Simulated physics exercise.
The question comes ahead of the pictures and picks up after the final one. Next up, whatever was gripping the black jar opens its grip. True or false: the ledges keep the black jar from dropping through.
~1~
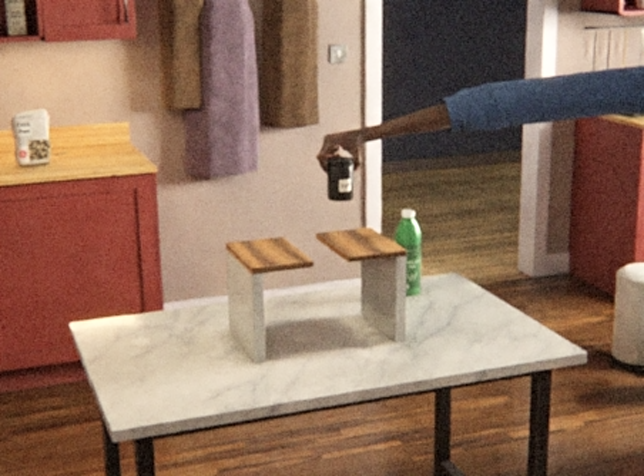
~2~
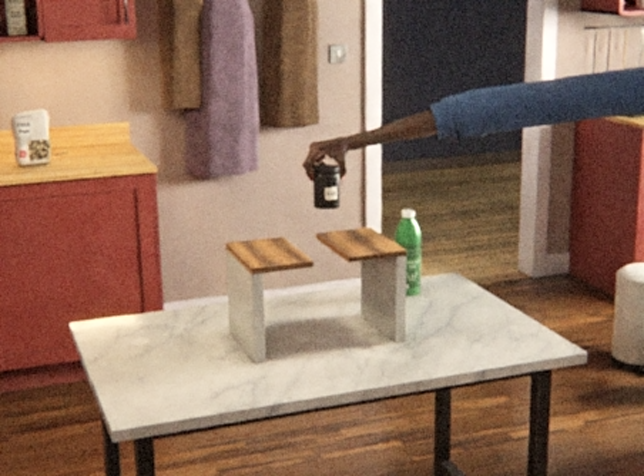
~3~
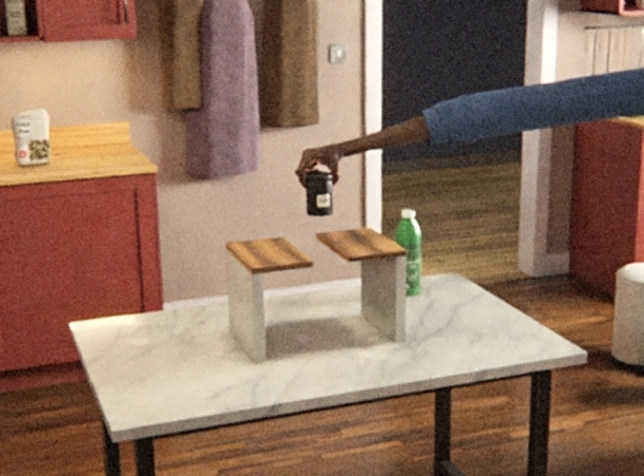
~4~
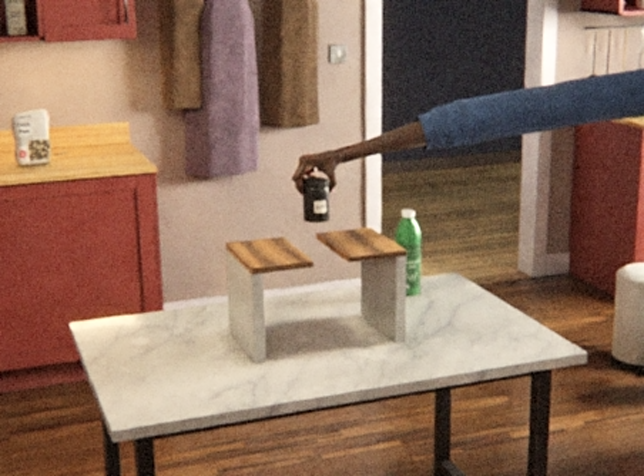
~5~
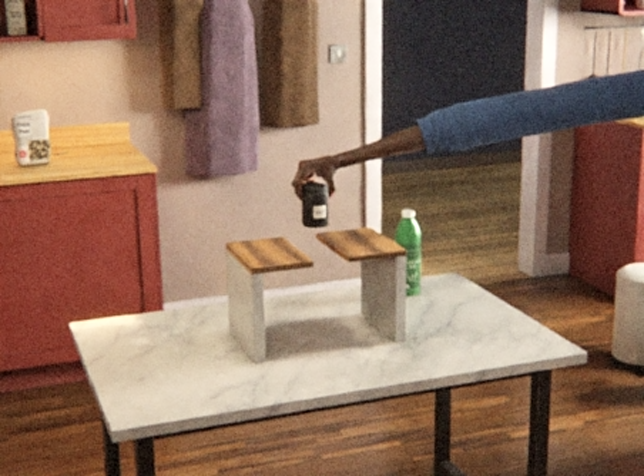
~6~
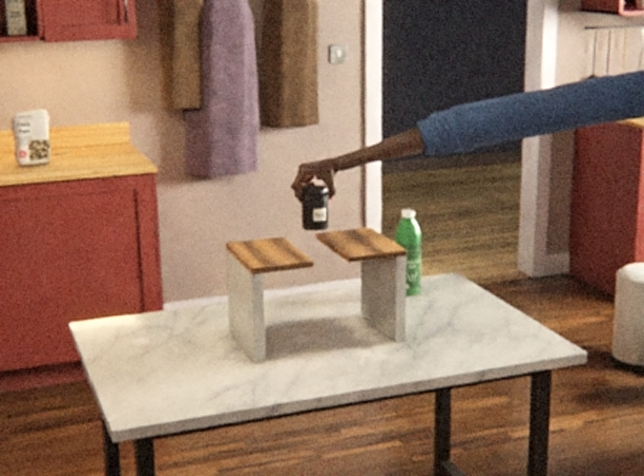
False.
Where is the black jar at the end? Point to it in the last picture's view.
Around (317, 318).
Then, 0.20 s after the last picture, black jar slid about its own width near (316, 227).
Then, 0.30 s after the last picture, black jar slid well along near (316, 281).
Then, 0.40 s after the last picture, black jar slid well along near (317, 311).
At rest, moved from the start, black jar; green bottle in place. Seen from the same camera at the end, black jar near (317, 318). The jar drops through.
